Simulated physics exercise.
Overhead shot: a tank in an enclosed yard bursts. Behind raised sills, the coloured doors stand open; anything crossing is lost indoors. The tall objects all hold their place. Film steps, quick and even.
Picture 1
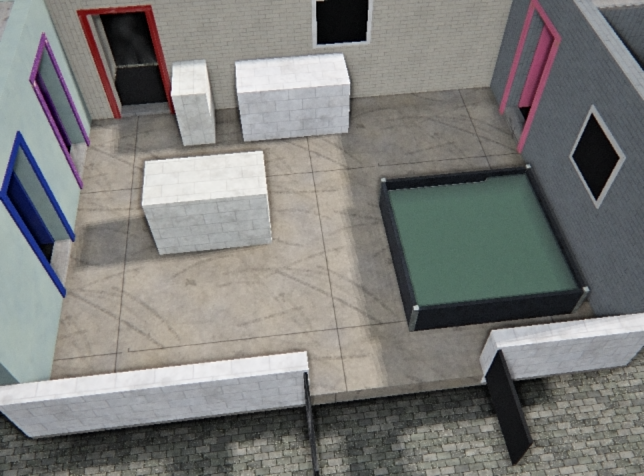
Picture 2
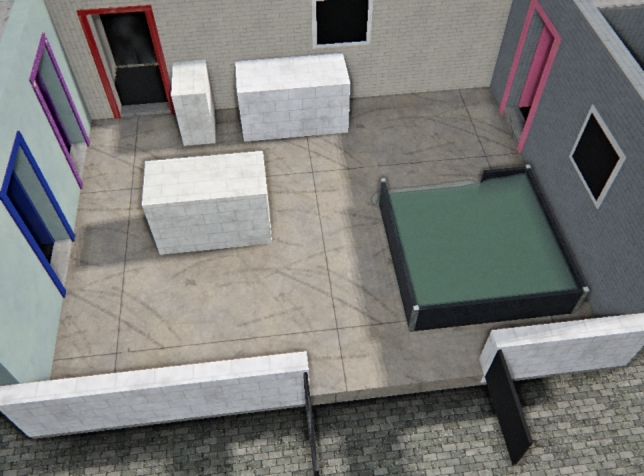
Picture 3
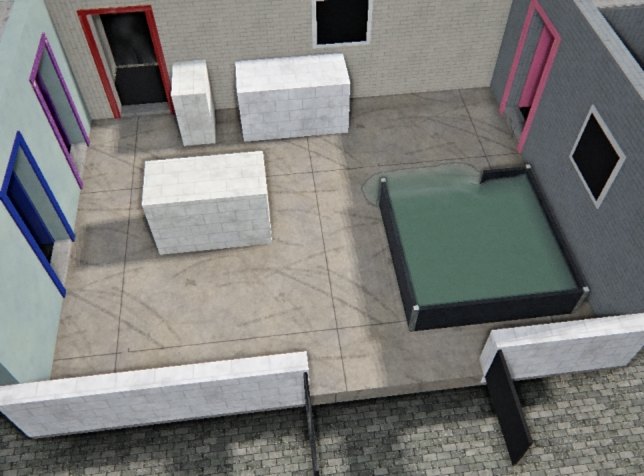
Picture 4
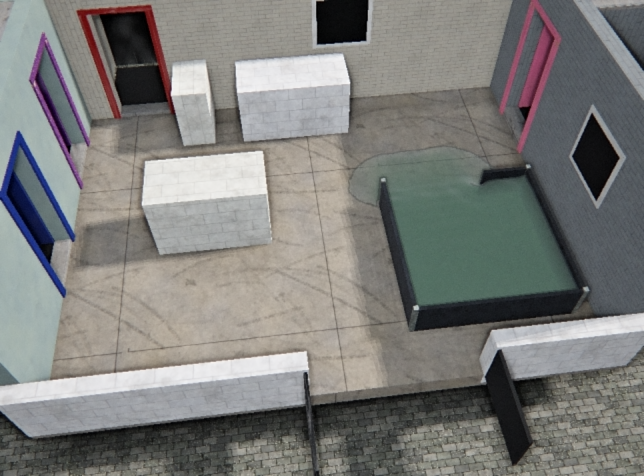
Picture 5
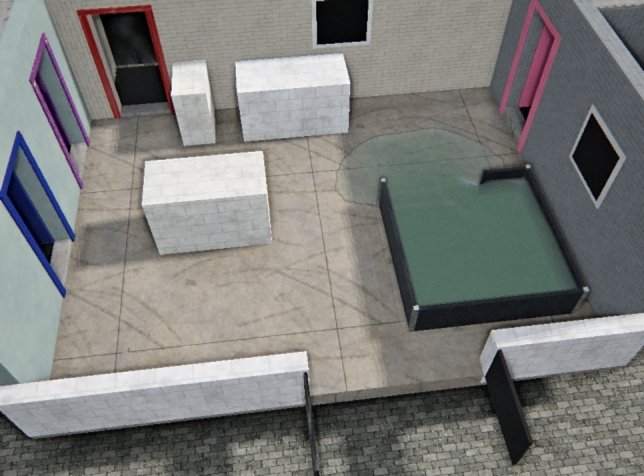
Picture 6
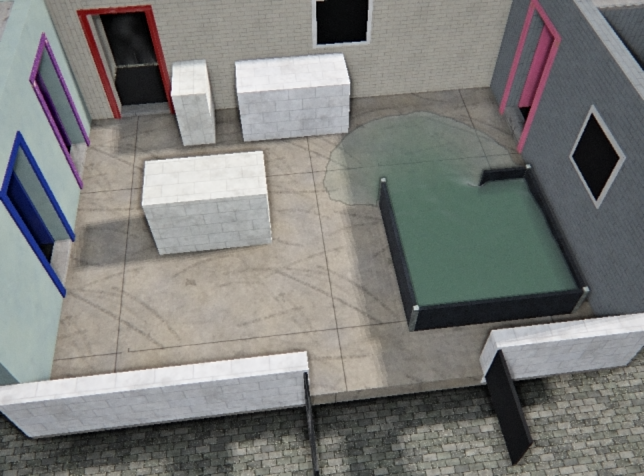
In a walled yard with coloured open doorways and pale blocks, part of the green tank's far side gave way, and water poured through the gap, spreading across the floor in a widening pool.
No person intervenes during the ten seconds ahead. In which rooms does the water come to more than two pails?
In the end the purple door will be at or under the cap, the blue door will be at or under the cap, the red door will be at or under the cap, the pink door will be at or under the cap.
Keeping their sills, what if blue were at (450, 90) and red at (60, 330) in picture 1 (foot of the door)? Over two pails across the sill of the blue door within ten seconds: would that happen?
Well, the blue one simply runs past it.
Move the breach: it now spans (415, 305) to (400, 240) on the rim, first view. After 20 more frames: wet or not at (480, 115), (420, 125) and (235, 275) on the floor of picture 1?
So: Spared, then spared, then wetted.
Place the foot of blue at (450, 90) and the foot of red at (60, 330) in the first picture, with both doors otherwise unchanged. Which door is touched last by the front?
That'd be the red door.
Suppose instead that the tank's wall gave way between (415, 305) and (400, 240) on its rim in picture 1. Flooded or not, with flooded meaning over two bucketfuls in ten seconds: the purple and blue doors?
First purple misses the mark, then blue beats the mark.
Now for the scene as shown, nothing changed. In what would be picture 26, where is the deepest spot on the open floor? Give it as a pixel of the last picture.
My best guess is roughly (488, 89).
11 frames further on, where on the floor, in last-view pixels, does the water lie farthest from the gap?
Somewhere about (232, 111).
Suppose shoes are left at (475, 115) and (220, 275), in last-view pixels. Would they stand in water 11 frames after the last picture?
Taken in order, drenched then bone-dry.
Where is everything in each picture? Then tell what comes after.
In the first picture, still water in the open tank at (476, 235).
In the second picture, the front is at (377, 196), out from the gap on the open tank's far side.
In the third picture, the front is at (368, 189), out from the gap on the open tank's far side.
In the fourth picture, water pours out on the open tank's far side and has run to (465, 154).
In the fifth picture, water pours out on the open tank's far side and has run to (436, 132).
In the sixth picture, water pours out on the open tank's far side and has run to (424, 114).
A moment on, water covers 25 % of the floor; the purple door not reached, the blue door not reached, the red door not reached, the pink door wet at the sill, nothing in.
Next, water covers 25 % of the floor; the purple door not reached, the blue door not reached, the red door not reached, the pink door wet at the sill, nothing in.
Then, water covers 40 % of the floor; the purple door not reached, the blue door not reached, the red door not reached, the pink door wet at the sill, nothing in.
Later, water covers 60 % of the floor; the purple door wet at the sill, nothing in, the blue door wet at the sill, nothing in, the red door wet at the sill, nothing in, the pink door under two buckets in.
In the end, water covers 85 % of the floor; the purple door under two buckets in, the blue door wet at the sill, nothing in, the red door wet at the sill, nothing in, the pink door under two buckets in.
